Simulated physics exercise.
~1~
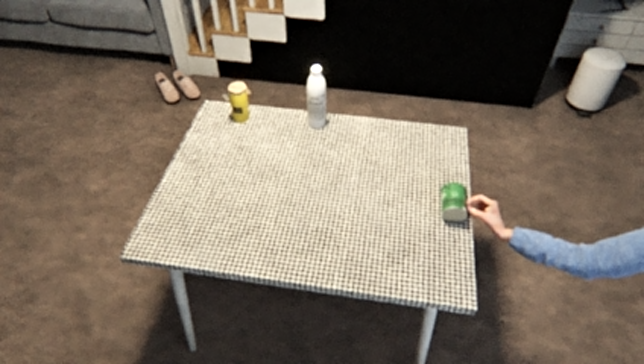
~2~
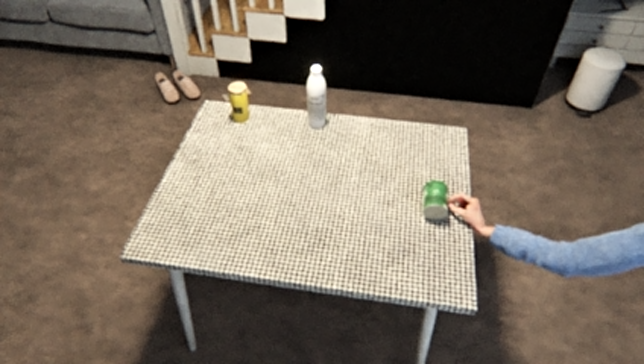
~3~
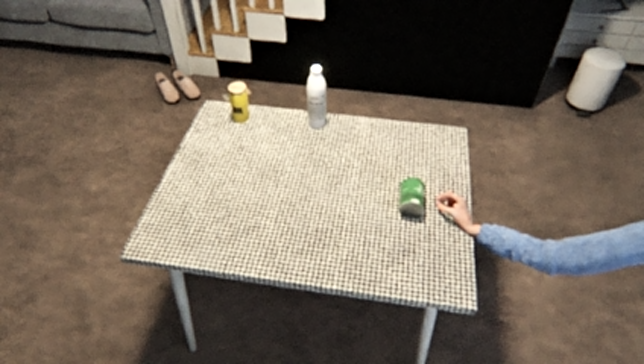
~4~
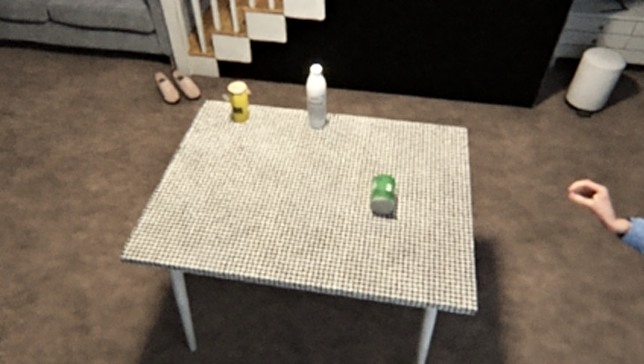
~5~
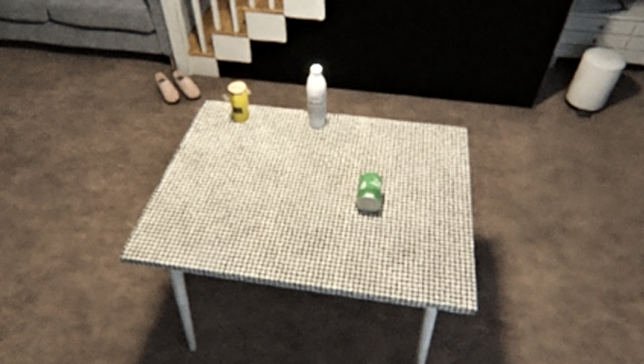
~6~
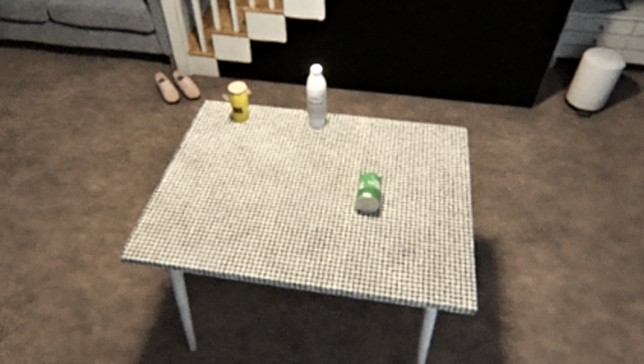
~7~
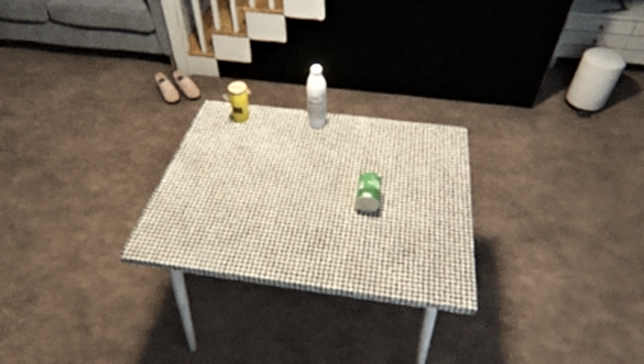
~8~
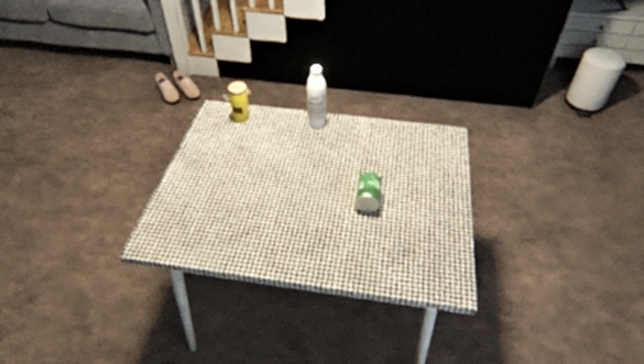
A green tin lies on its side near the right edge of a table with a fine checked top, seen from above in a room with a grey sofa, white-fronted stairs and a brown floor. A yellow jar stands at the far left of the table, with a white bottle to its right. A hand in a blue sleeve pushes the tin leftward, then lets go and draws back out of view. The tin travels on by itself a little farther left and slows. It comes to rest on the table, still on its side, while the jar and bottle stay put.
